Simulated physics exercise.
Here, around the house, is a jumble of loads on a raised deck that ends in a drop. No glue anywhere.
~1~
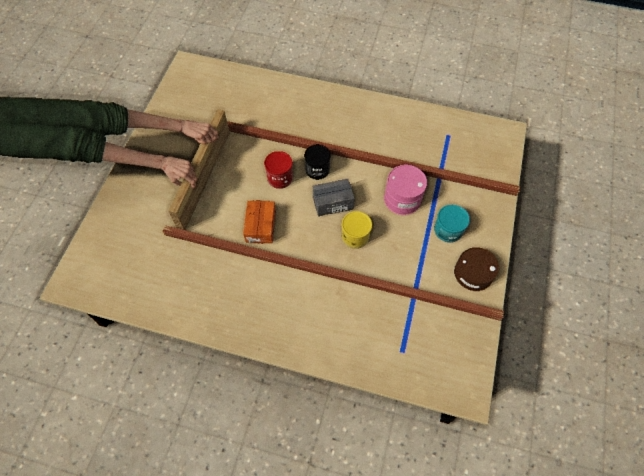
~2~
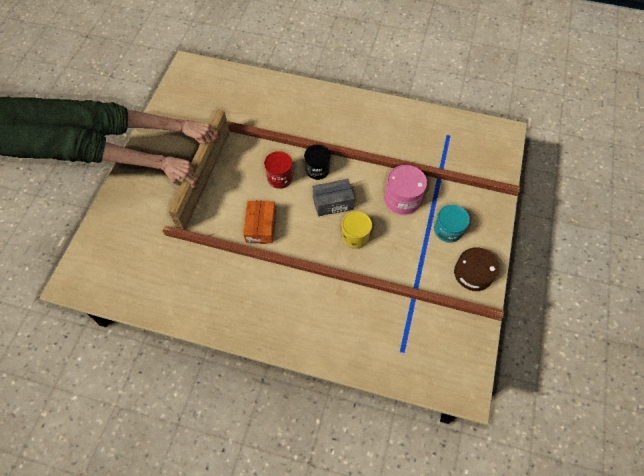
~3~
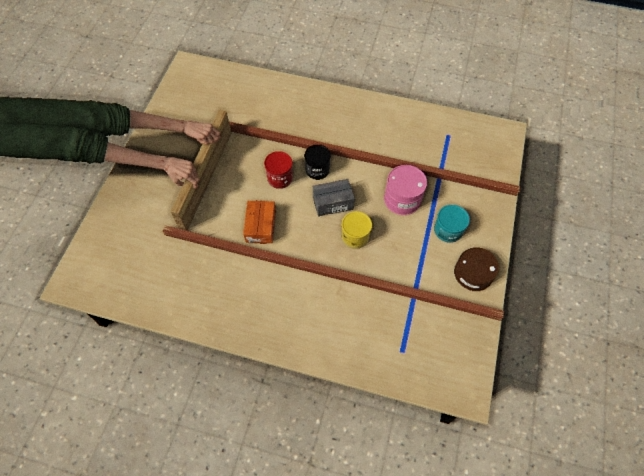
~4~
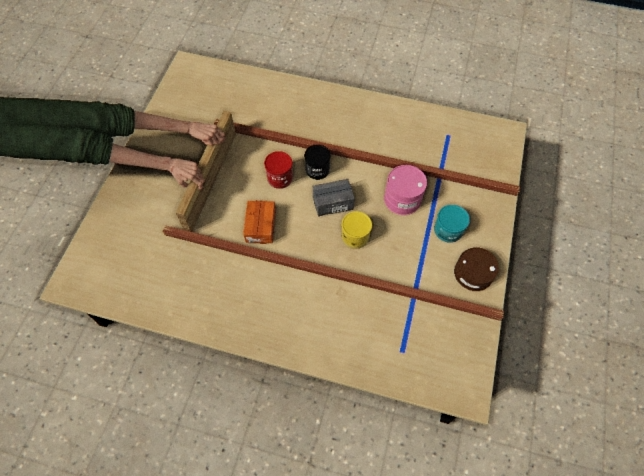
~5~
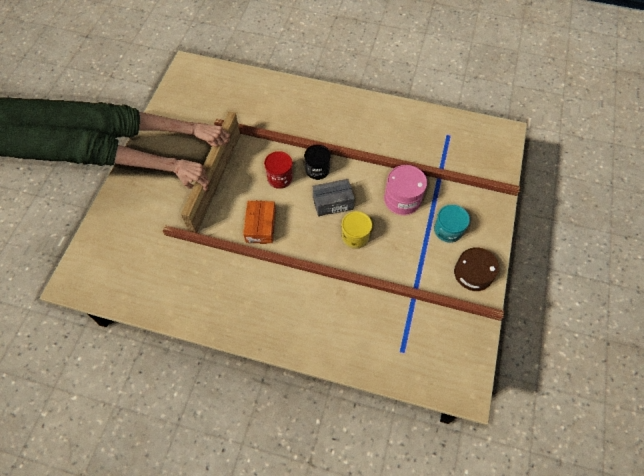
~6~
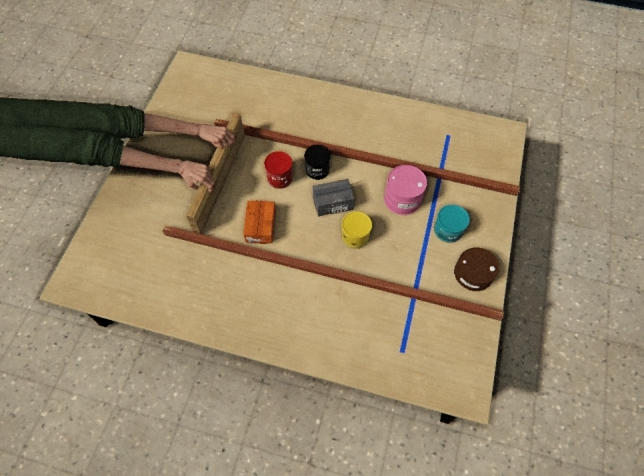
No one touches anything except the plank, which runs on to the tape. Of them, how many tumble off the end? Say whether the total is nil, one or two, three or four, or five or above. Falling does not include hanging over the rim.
The edge claims nothing.
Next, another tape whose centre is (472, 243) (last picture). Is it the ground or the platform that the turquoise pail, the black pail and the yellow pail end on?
The turquoise pail falls; the black pail survives; the yellow pail tumbles off.
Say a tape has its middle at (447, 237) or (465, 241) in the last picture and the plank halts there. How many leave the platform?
Well, you'd get 1 the first time and 2 the second time.
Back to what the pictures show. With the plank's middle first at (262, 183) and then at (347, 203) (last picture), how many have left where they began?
The counts are 2 and 5.
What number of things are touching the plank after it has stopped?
Counting them up gives 4.
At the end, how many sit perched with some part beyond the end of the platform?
So the number is 1.
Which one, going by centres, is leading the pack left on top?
It's the brown canister that ends nearest.
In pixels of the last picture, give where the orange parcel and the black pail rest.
For the orange parcel it's (435, 268), and for the black pail it's (451, 189).
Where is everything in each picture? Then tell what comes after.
Brown canister (476, 269); turquoise pail (451, 224); pink canister (405, 190); plank (202, 169); tape (428, 232), in the first frame.
Turquoise pail (451, 224); grey parcel (333, 198), in the second frame.
Pink canister (405, 190); red pail (279, 170), in the third frame.
Brown canister (476, 269); yellow pail (356, 231), in the fourth frame.
Turquoise pail (451, 224); black pail (318, 163), in the fifth frame.
Brown canister (476, 269); turquoise pail (451, 224); pink canister (405, 190); plank (218, 173); tape (428, 232), in the sixth frame.
Early on, none off yet; brown canister at rest near (476, 269); turquoise pail at rest near (451, 224); pink canister at rest near (405, 190).
Finally, the number that fall off is zero.
